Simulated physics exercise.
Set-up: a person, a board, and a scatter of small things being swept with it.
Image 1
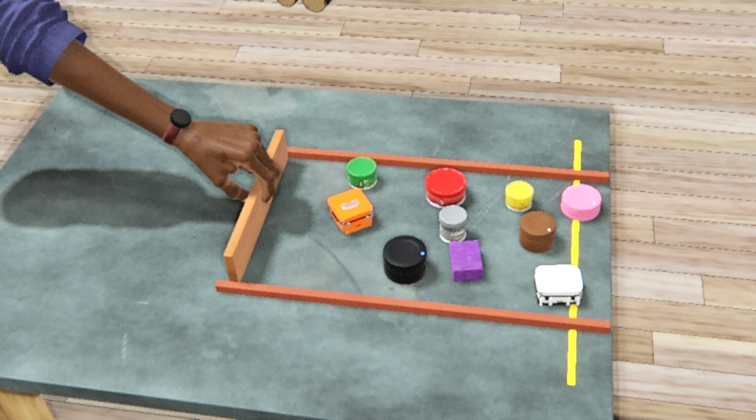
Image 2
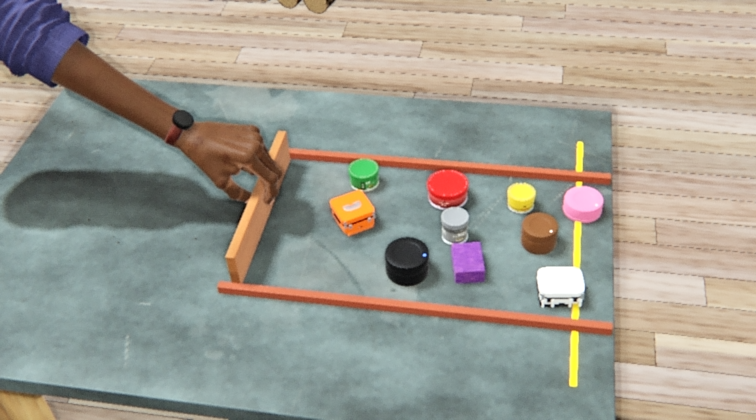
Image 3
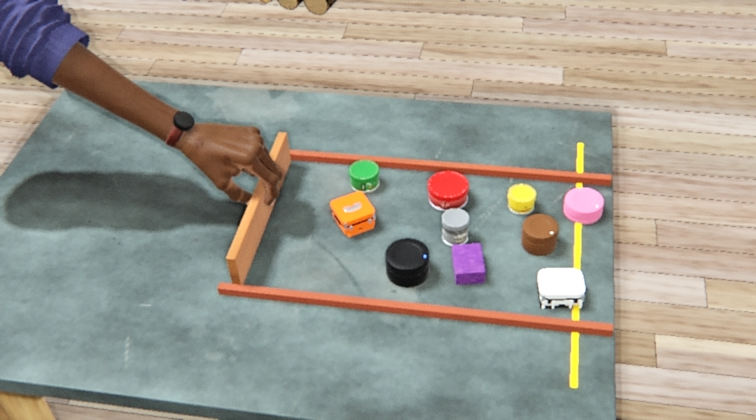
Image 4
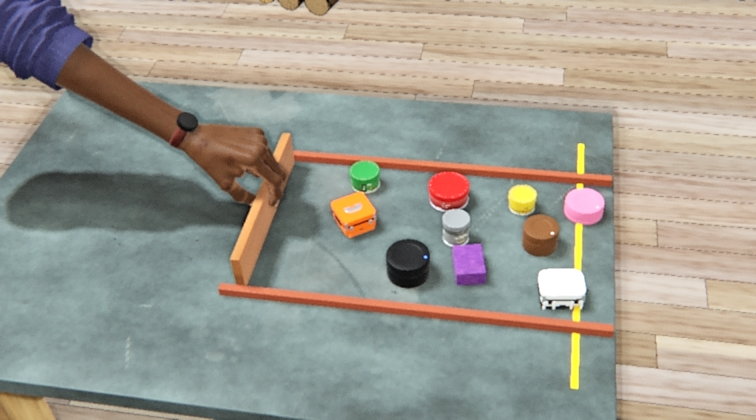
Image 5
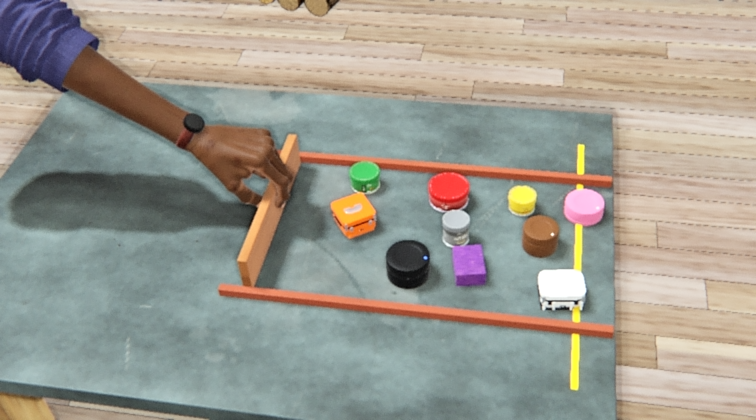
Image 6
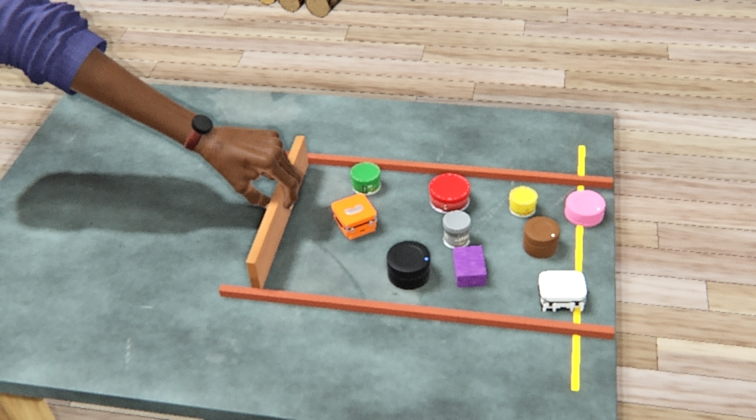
In the video, a hand holds an orange board upright between two rails on a gray tabletop and slides it slightly right toward scattered colorful lids, pots and small cases, which stay almost still near a yellow strip.
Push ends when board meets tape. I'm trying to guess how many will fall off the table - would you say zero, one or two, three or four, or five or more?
I would say five or more.
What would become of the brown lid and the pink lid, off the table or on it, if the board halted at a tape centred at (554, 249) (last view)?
Brown lid down, pink lid down.
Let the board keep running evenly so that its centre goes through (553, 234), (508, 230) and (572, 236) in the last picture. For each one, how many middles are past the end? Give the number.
Past the end: 2, 0 and 6.
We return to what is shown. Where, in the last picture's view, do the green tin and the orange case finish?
The first near (597, 194), the second near (598, 247).
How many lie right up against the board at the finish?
4.
Soon after, none off yet; pink lid at rest near (585, 208); white case at rest near (562, 292); brown lid at rest near (541, 237).
Then, none off yet; pink lid moved a little near (605, 207); white case moved about its own width near (587, 303); brown lid moved well along near (607, 241).
By the end, the number that fall off is five or more; fallen, grey pot, purple block, yellow tin, brown lid, white case and pink lid.
